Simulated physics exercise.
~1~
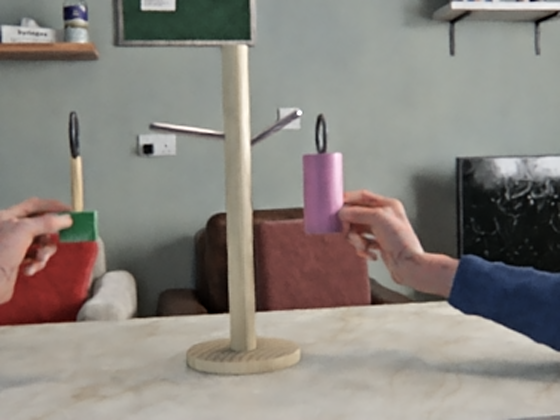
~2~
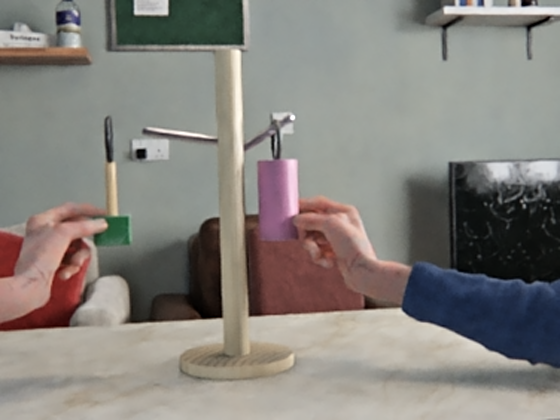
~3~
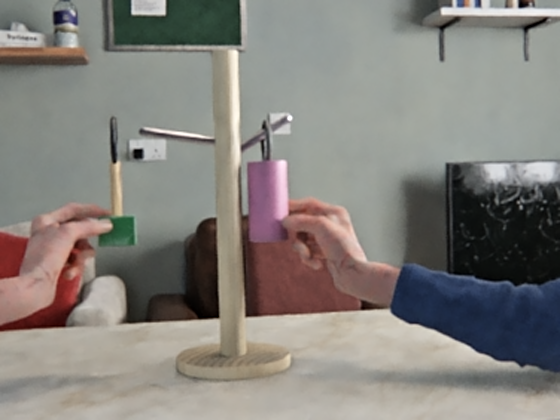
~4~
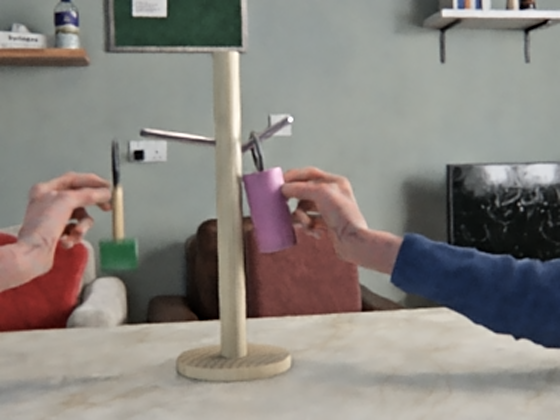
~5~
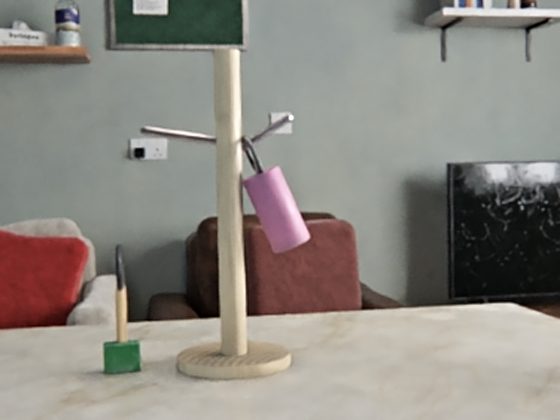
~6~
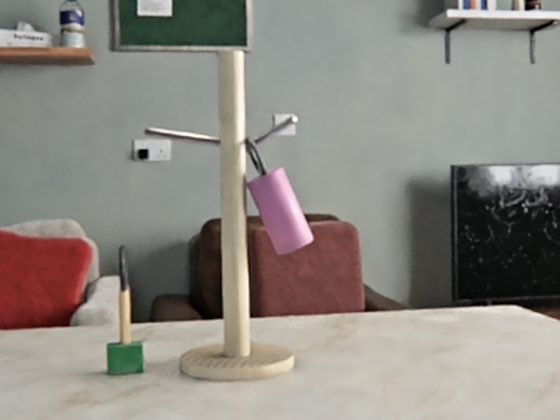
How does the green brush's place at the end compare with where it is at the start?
At the start it is held up in the air by a hand on the left, well above the tabletop. By the end it is lower and a little farther right, upright on the table to the left of the stand.
